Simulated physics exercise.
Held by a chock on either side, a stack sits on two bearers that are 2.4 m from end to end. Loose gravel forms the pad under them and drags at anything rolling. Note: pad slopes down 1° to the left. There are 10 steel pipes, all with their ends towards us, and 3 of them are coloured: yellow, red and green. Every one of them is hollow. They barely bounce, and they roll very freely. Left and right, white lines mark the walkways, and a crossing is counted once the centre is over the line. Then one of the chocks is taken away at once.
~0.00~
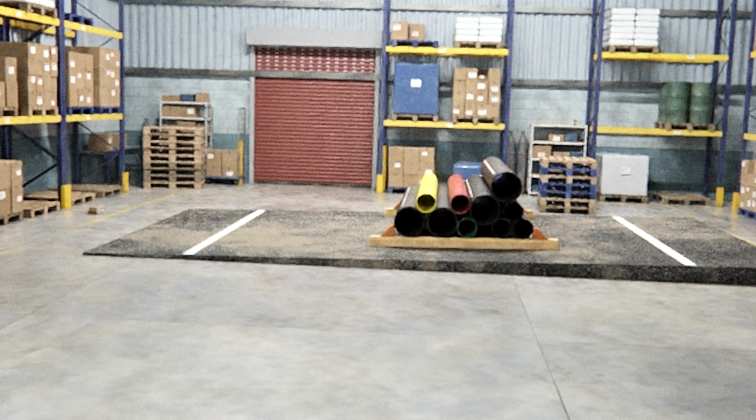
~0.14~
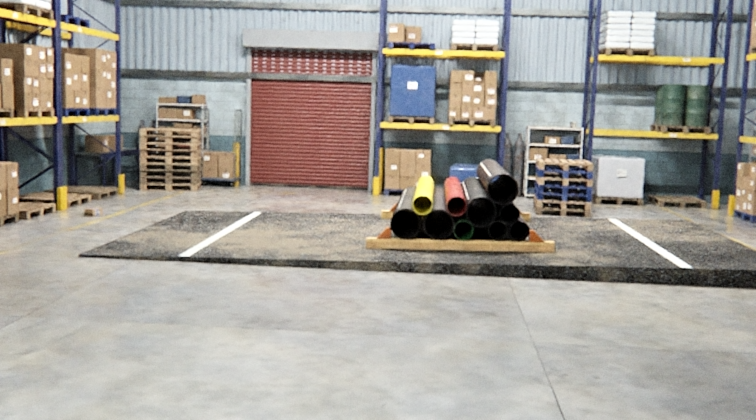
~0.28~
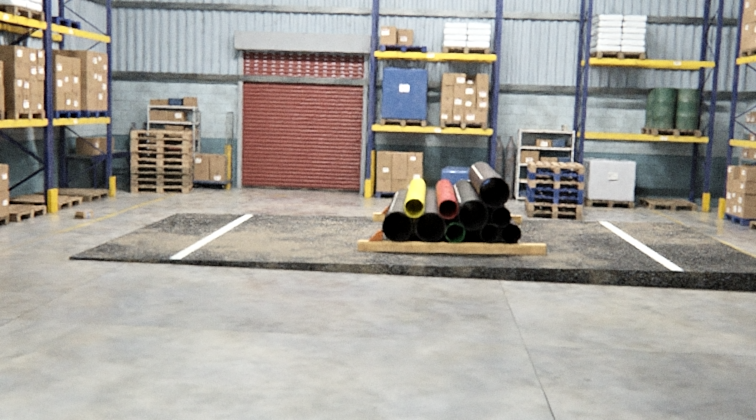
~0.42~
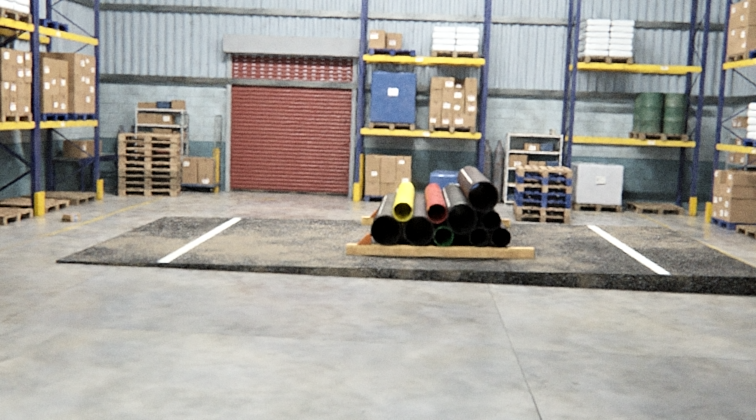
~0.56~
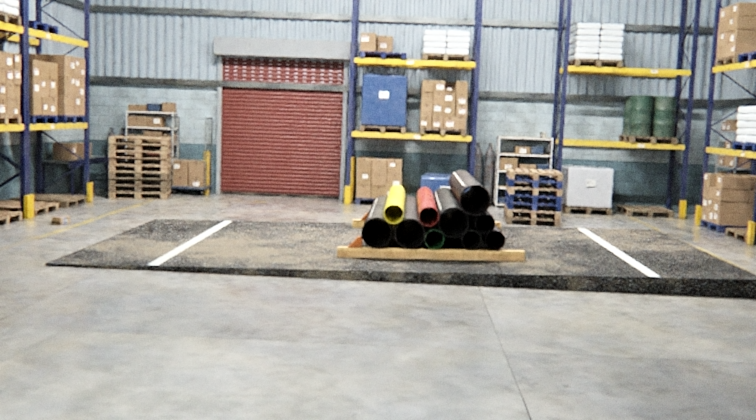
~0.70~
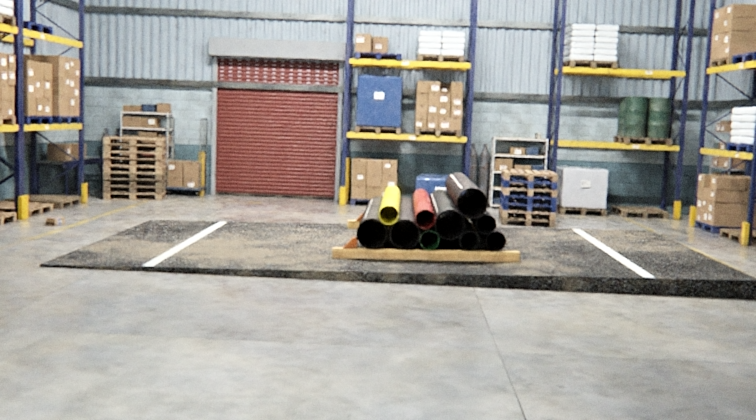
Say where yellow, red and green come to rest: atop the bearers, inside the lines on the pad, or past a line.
The yellow pipe is left atop the bearers, the red is left atop the bearers, the green is left atop the bearers.
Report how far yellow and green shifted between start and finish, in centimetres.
Estimates - yellow near 0, green near 15.
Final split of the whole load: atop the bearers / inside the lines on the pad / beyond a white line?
First 9, then 0, and last 1.
Then, 1.5 s in, yellow is up on others, 75 cm from the bearers' left end; red is up on others, 120 cm from the bearers' right end; green is on the bearers, 120 cm from the bearers' right end; 0 over a line so far.
Then, 2.5 s in, red is up on others, 120 cm from the bearers' left end; green is on the bearers, 115 cm from the bearers' right end; still the same for yellow; 0 over a line so far.
In the end (3.7 s), yellow is up on others, 75 cm from the bearers' left end; red is up on others, 120 cm from the bearers' right end; green is on the bearers, 105 cm from the bearers' right end; 1 over a line so far.
